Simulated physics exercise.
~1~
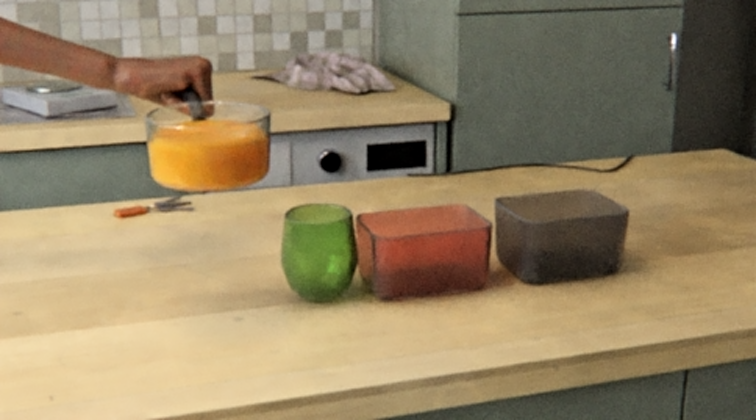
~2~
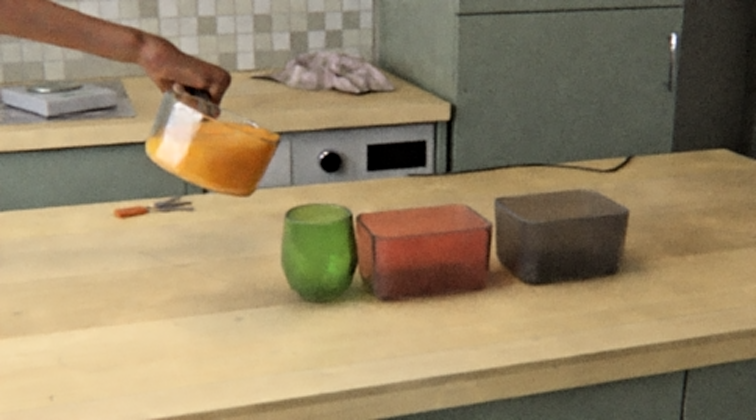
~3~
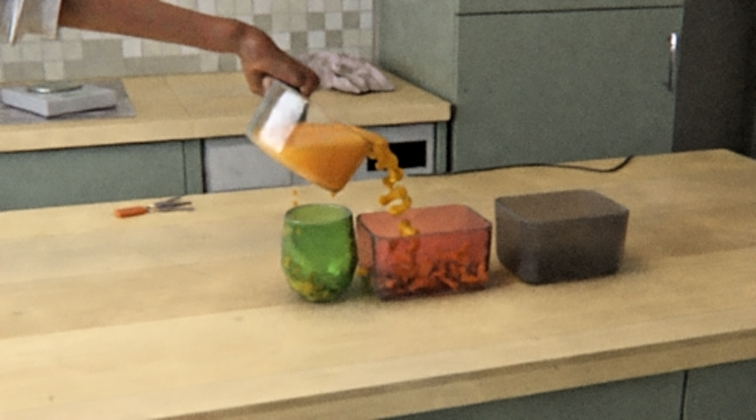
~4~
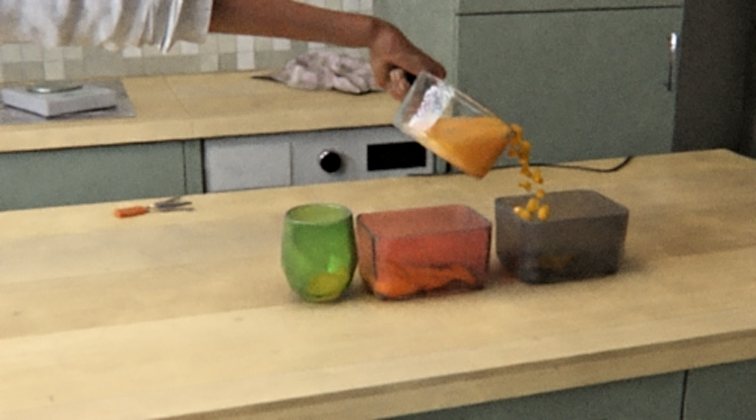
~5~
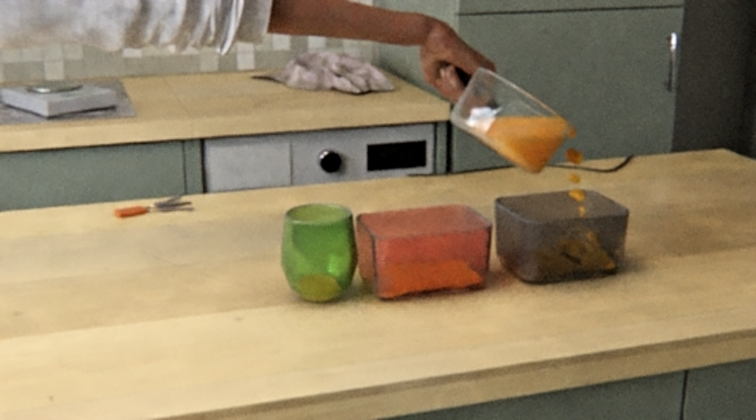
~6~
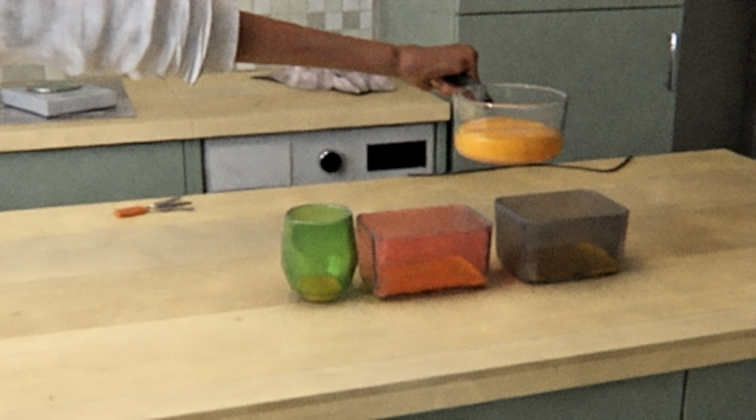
In a kitchen, a hand tilted a clear saucepan of orange juice and swept it right above a green glass, a red box and a dark grey box, pouring some into each, then levelled it with plenty of juice still inside.
